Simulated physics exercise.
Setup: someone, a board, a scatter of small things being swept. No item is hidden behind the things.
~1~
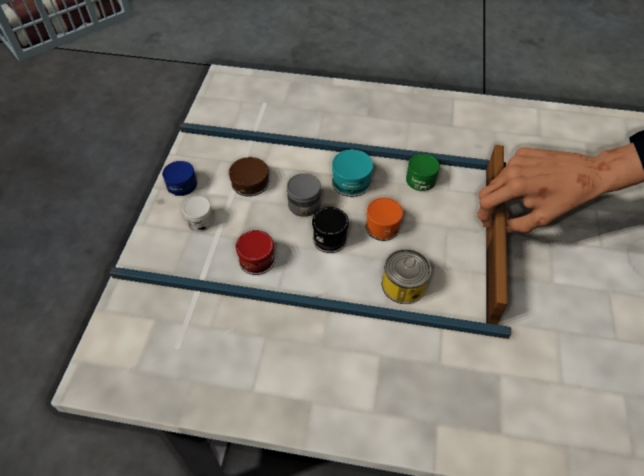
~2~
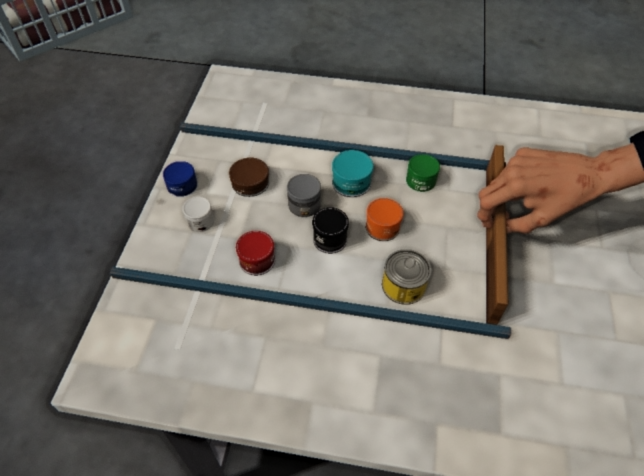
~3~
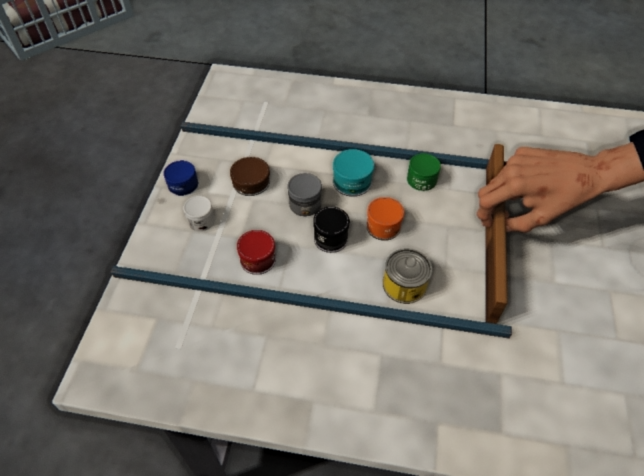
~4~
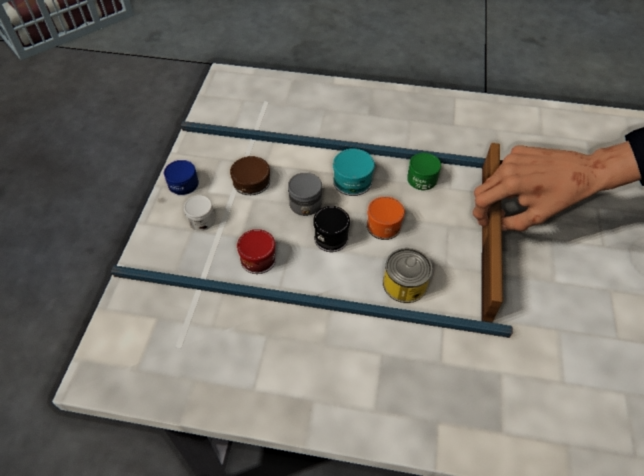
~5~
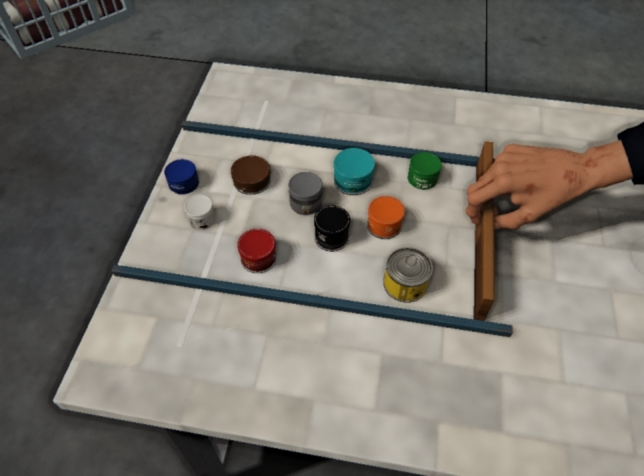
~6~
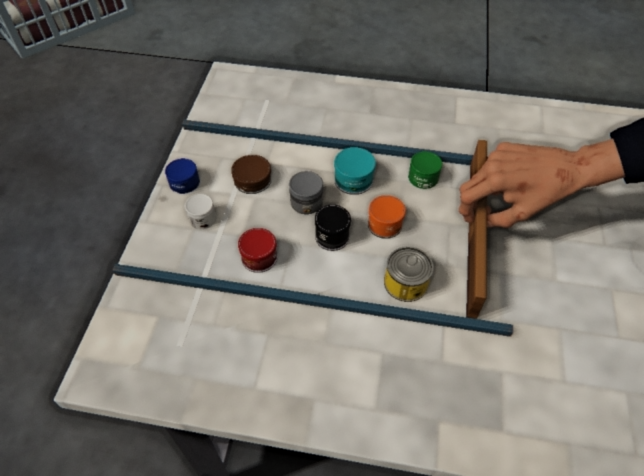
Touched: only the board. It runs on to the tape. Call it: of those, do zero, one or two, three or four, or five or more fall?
Zero fall.
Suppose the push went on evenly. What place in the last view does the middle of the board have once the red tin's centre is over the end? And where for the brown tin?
The middle is at (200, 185) when it's the red tin, and at (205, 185) when it's the brown tin.
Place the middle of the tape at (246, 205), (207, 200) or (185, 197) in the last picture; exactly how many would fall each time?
Going through each try, you'd get 0, 1 and 5.
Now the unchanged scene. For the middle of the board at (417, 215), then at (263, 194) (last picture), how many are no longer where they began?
Tally: 2; 8.
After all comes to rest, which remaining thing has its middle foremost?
I reckon it's the blue tub.
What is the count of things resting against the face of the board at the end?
In total, 5.
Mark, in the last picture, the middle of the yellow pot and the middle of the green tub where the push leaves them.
In the last picture the yellow pot sits around (189, 246) and the green tub around (236, 139).
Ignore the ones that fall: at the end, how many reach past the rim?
My count gives 1.
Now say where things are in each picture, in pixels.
The first picture shows blue tub (180, 179); white tub (199, 214); brown tin (249, 177); board (496, 228); tape (228, 206).
The second picture shows white tub (199, 215); orange tin (384, 220).
The third picture shows brown tin (250, 176); red tin (257, 252).
The fourth picture shows blue tub (181, 178); black tin (331, 229).
The fifth picture shows white tub (200, 213); yellow pot (407, 275).
The sixth picture shows blue tub (183, 176); white tub (201, 212); brown tin (252, 174); board (478, 223); tape (231, 203).
A little later, none off yet; blue tub at rest near (183, 176); white tub at rest near (201, 212); brown tin at rest near (252, 174).
Next, none off yet; blue tub at rest near (183, 176); white tub at rest near (201, 212); brown tin shifted about its own width near (223, 158).
When it is over, the number that fall off is zero.
